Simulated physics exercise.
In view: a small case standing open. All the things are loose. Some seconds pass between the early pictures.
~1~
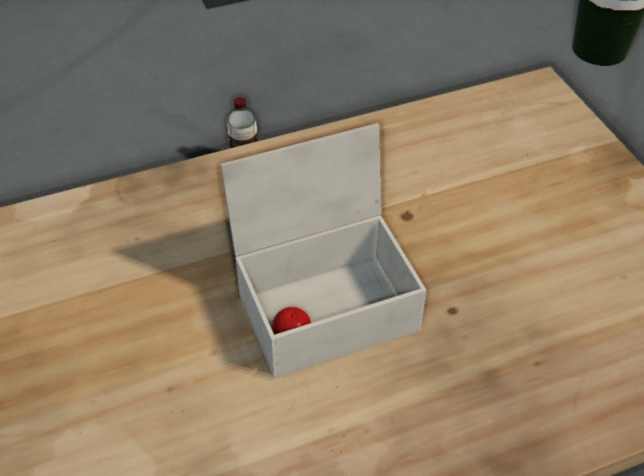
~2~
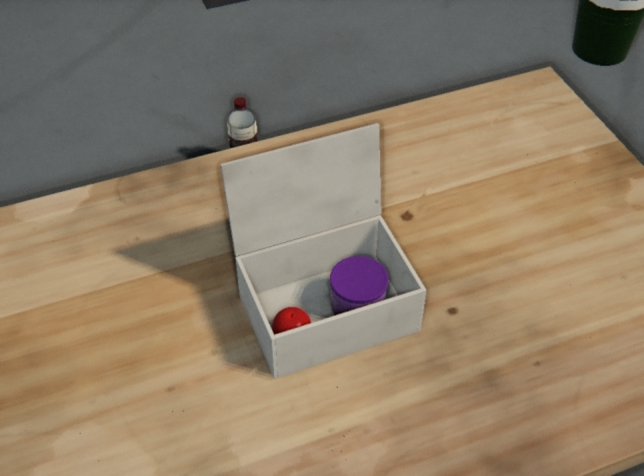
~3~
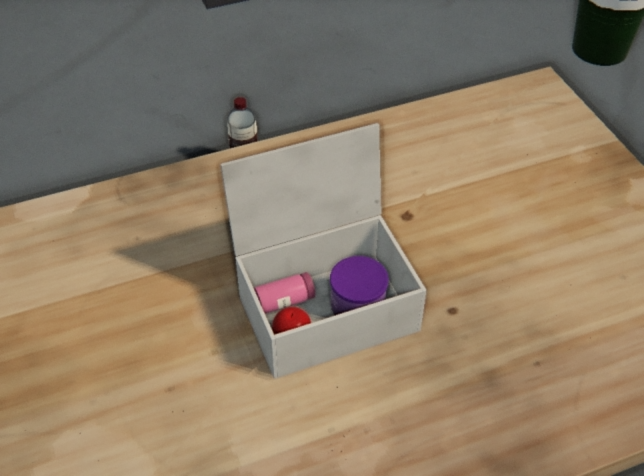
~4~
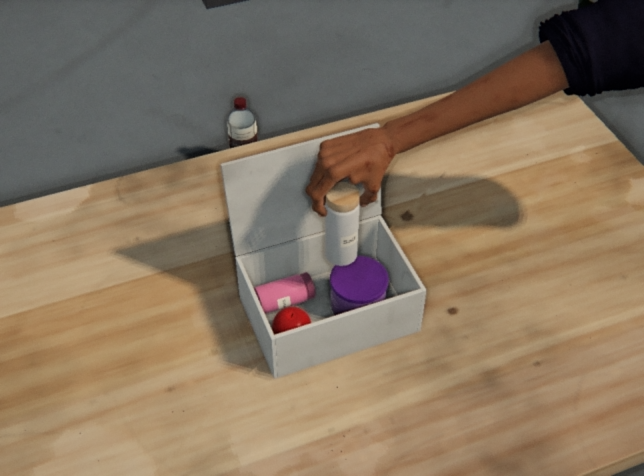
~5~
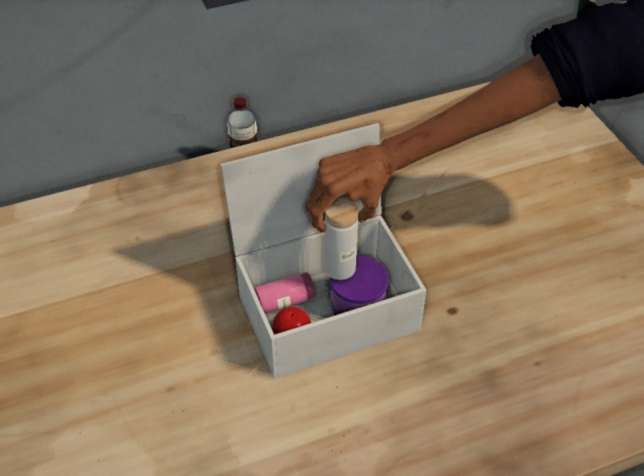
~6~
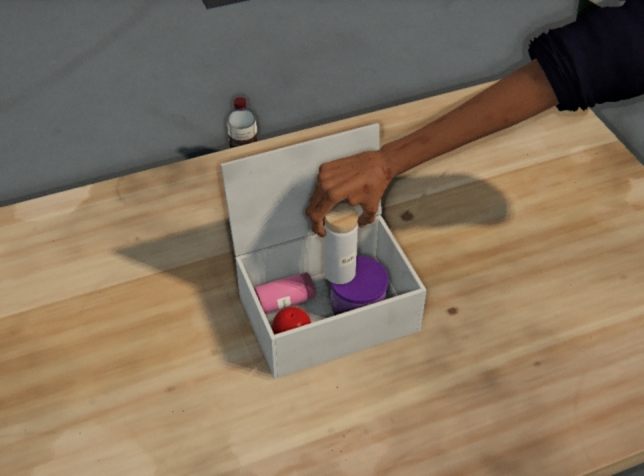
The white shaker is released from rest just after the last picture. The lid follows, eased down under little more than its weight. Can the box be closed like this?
Here the lid will not close.
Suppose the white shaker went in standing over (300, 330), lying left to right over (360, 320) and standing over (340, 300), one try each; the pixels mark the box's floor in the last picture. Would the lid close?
First try: It closes; second try: It stays ajar; third try: It is held up.
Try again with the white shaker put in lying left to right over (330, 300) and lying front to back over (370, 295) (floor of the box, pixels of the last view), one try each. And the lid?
First, it closes; second, it stays ajar.
Then, 1.40 s after the last picture, lid 69° above the rim.
Then, 1.90 s after the last picture, lid 36° above the rim; white shaker tipped 50° from how it was near (355, 275).
At rest, lid 18° above the rim; tipped over in the box, white shaker; the other 3 in place. Seen from the same camera at the end, white shaker near (361, 293).
